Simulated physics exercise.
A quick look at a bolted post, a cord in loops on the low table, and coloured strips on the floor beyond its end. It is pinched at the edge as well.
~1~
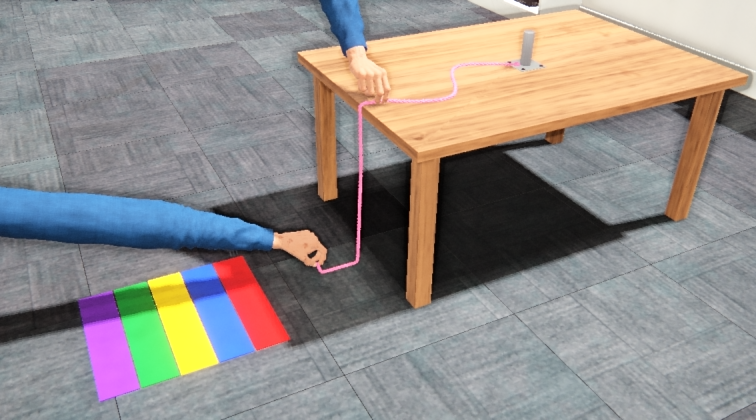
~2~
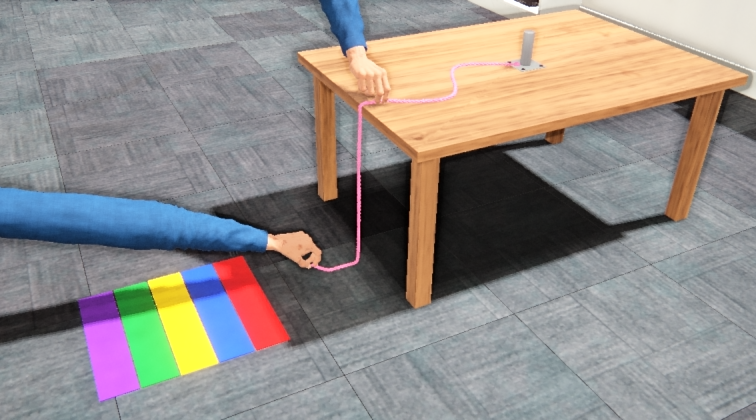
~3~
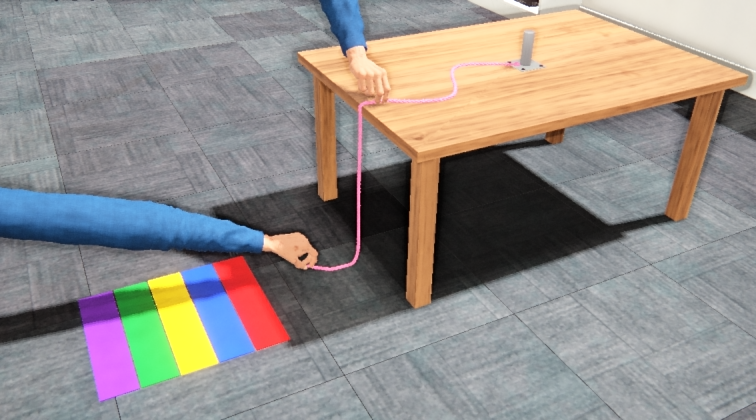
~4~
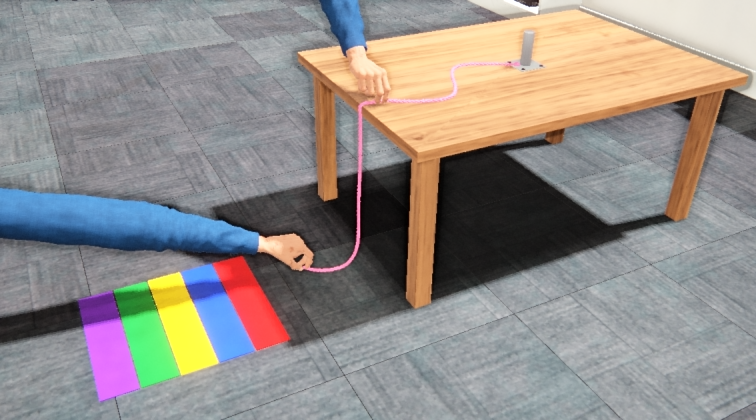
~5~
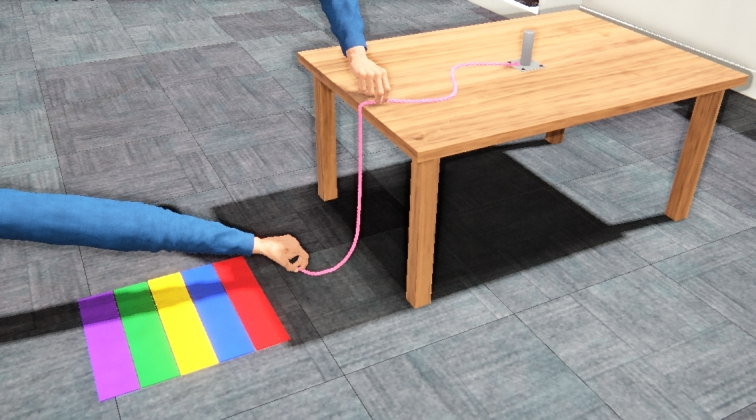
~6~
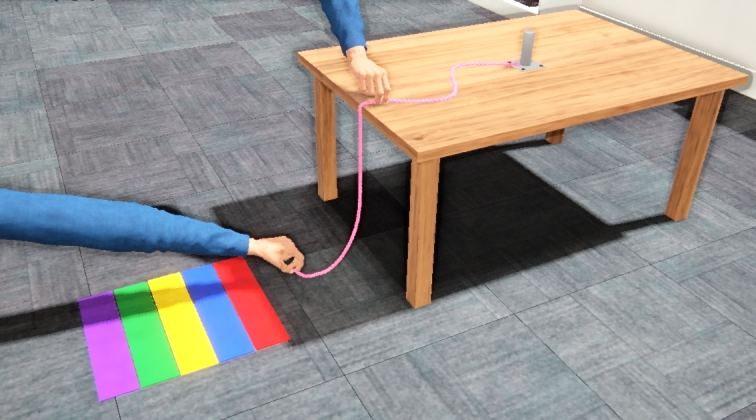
On a grey carpeted floor beside a low wooden table, one hand pins a pink cord at the table's edge while another holds its lower end and draws it slightly left, near a mat of coloured strips.
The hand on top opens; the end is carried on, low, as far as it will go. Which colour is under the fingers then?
The green one.
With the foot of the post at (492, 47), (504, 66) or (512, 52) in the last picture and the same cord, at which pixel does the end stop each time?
About (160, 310), (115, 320) and (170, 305).
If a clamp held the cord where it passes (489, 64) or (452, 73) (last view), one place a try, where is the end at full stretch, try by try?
Try by try, around (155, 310) and (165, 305).
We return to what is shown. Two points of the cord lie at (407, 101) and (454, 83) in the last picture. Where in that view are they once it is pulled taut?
Near (359, 107) and (429, 86).
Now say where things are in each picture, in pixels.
In the first picture, end (317, 263); red (264, 327); blue (229, 339); yellow (193, 350); green (154, 362); purple (115, 375).
In the second picture, end (312, 265); cord through (485, 64) (453, 80) (421, 101) (360, 121) (359, 188) (358, 252).
In the third picture, end (308, 266).
In the fourth picture, end (304, 267); cord through (485, 64) (453, 80) (421, 101) (360, 121) (359, 188) (355, 252).
In the fifth picture, end (299, 268).
In the sixth picture, end (294, 270); cord through (485, 64) (453, 80) (421, 101) (360, 121) (360, 188) (345, 252).
Early on, end near (222, 291); over blue.
Midway, end near (174, 304); over yellow.
At the end of the slack, end near (145, 312); over green. It halts on the green strip.
